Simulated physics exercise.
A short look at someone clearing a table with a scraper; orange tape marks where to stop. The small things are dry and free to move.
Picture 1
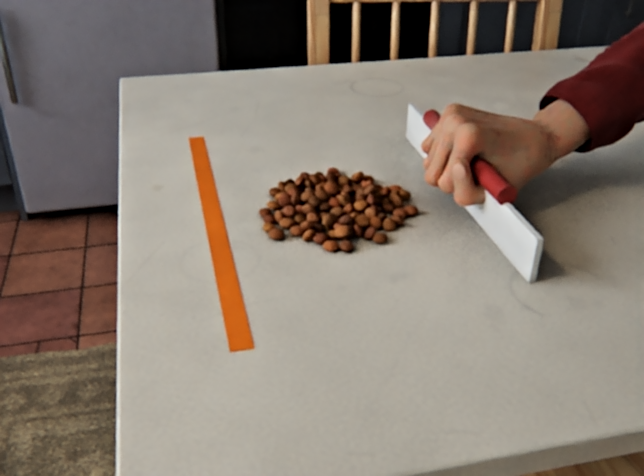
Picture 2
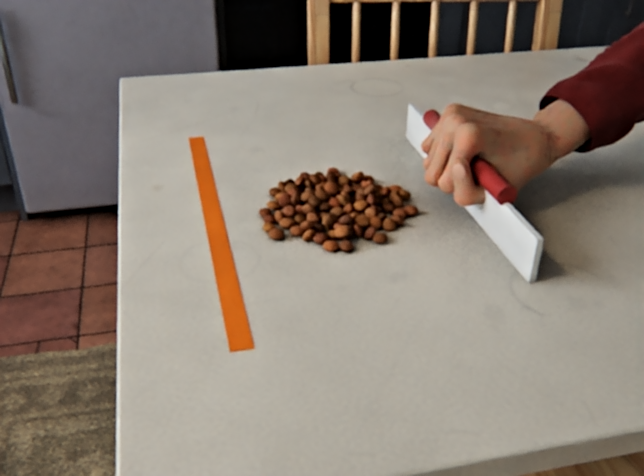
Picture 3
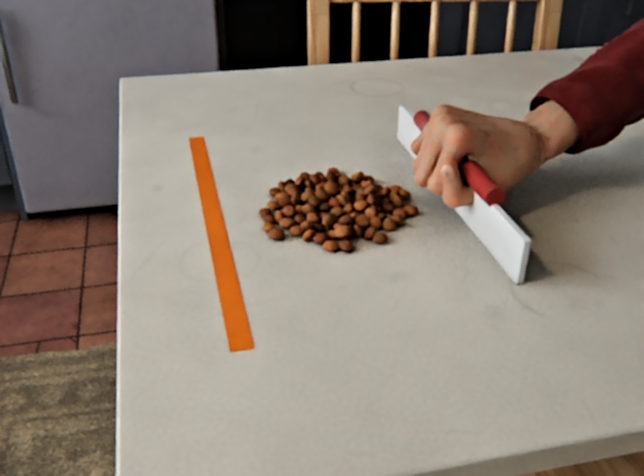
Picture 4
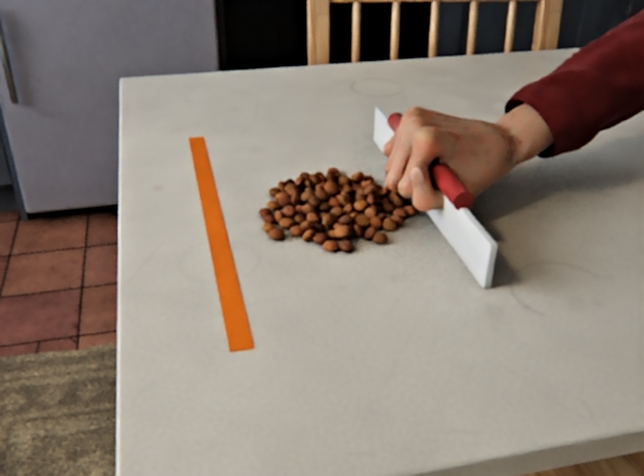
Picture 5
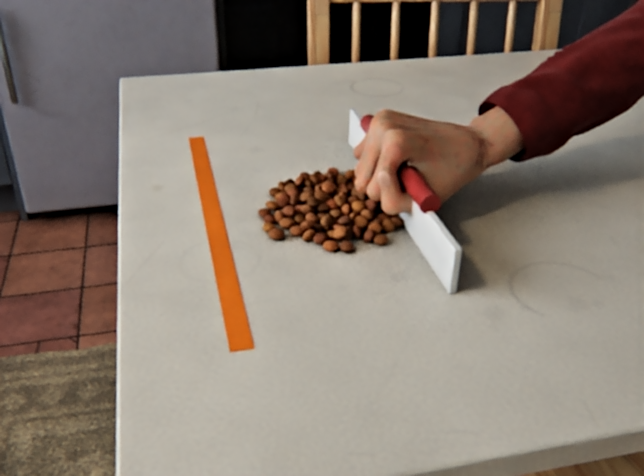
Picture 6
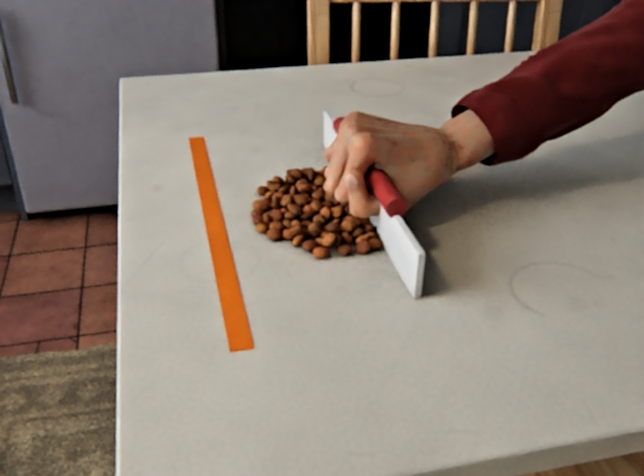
Hand sliding a red-handled white scraper left across a pale table, reaching a heap of brown kibble and pushing it slightly left.
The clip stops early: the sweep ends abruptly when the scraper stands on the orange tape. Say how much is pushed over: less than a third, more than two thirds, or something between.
It pushes less than a third off the end.
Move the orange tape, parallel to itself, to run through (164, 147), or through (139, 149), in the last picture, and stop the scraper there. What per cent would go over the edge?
About 60 and 90 per cent.
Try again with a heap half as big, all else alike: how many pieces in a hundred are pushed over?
Roughly 0 in a hundred.
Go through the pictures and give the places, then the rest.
The first frame shows scraper near (524, 246), at rest; orange tape near (198, 144), about a palm's width from the edge; edge at (118, 235); the heap near (336, 208), bits of dog kibble.
The second frame shows scraper near (524, 246), at rest.
The third frame shows scraper near (512, 248); the heap near (336, 208).
The fourth frame shows scraper near (480, 252).
The fifth frame shows scraper near (446, 256); the heap near (333, 208), a little pushed along.
The sixth frame shows scraper near (411, 261); orange tape near (198, 144); edge at (118, 235); the heap near (311, 212), all but a few pushed along.
Shortly afterwards, scraper still moving, near (281, 177); heap all on the table, its front near (182, 231).
Next, scraper stopped at the orange tape; heap a little over the edge.
In the end, scraper stopped at the orange tape; heap a little over the edge.
